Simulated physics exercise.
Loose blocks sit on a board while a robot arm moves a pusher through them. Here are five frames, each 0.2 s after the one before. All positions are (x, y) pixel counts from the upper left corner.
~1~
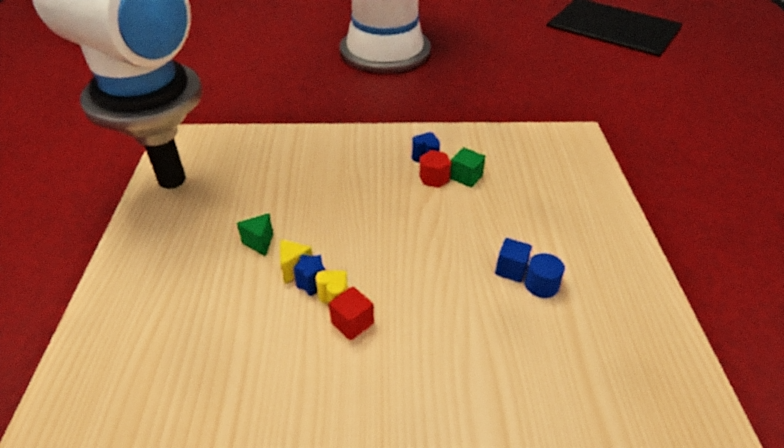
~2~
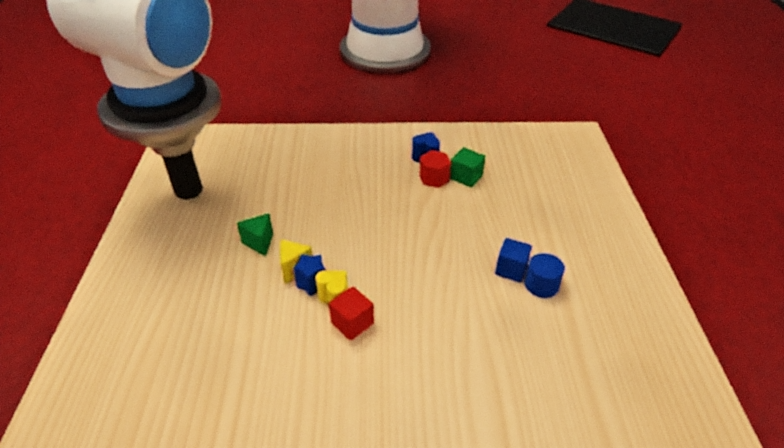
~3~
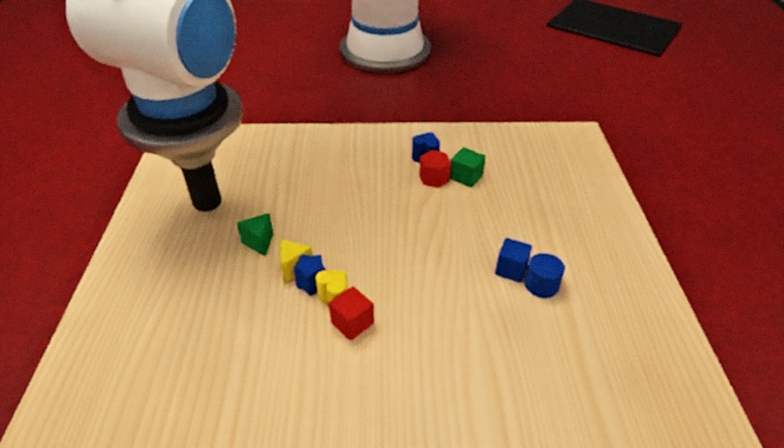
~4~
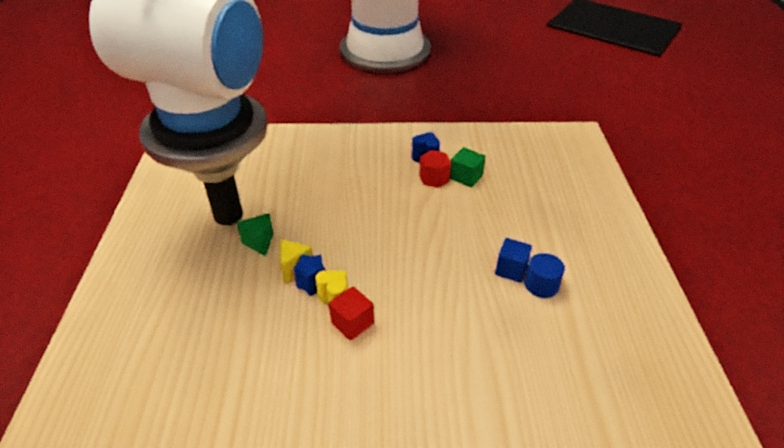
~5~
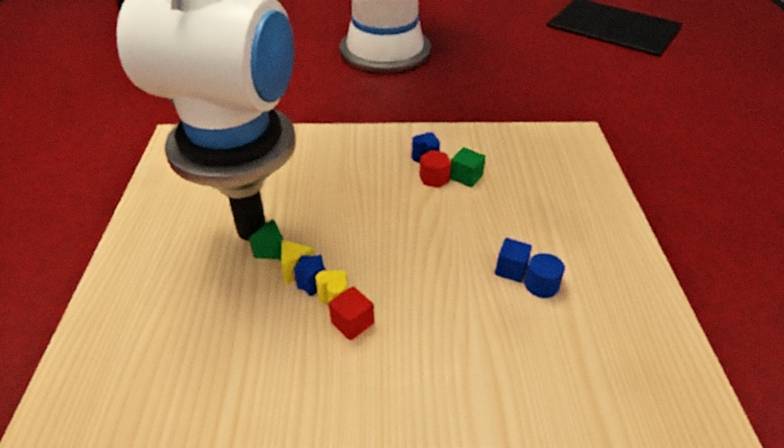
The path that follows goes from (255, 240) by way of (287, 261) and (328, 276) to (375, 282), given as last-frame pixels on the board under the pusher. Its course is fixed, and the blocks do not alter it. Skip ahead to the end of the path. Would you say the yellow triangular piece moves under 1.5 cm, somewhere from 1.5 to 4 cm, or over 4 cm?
The yellow triangular piece moves over 4 cm.
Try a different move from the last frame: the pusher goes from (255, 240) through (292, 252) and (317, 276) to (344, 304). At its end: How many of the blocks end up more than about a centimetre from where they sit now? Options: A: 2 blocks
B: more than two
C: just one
That would be B.
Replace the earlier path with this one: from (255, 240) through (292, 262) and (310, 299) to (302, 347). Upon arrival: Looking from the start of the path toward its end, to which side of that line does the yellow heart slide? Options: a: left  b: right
a.
On the path given first. One third of the way, pusher (285, 253); green triangular piece (312, 233), turned 30° anticlockwise; yellow triangular piece (318, 248), turned 70° clockwise; blue star block (319, 270); yellow heart (340, 286); red square piece (358, 310).
Two thirds of the way, pusher (328, 267); green triangular piece (330, 234), turned 100° anticlockwise; yellow triangular piece (354, 254); blue star block (330, 278), turned 55° clockwise; yellow heart (344, 298), turned 25° anticlockwise; red square piece (367, 320).
At the end, pusher (375, 273); green triangular piece (330, 234), turned 100° anticlockwise; yellow triangular piece (400, 253), turned 25° anticlockwise; blue star block (339, 280), turned 95° clockwise; yellow heart (342, 303), turned 25° anticlockwise; red square piece (368, 323).
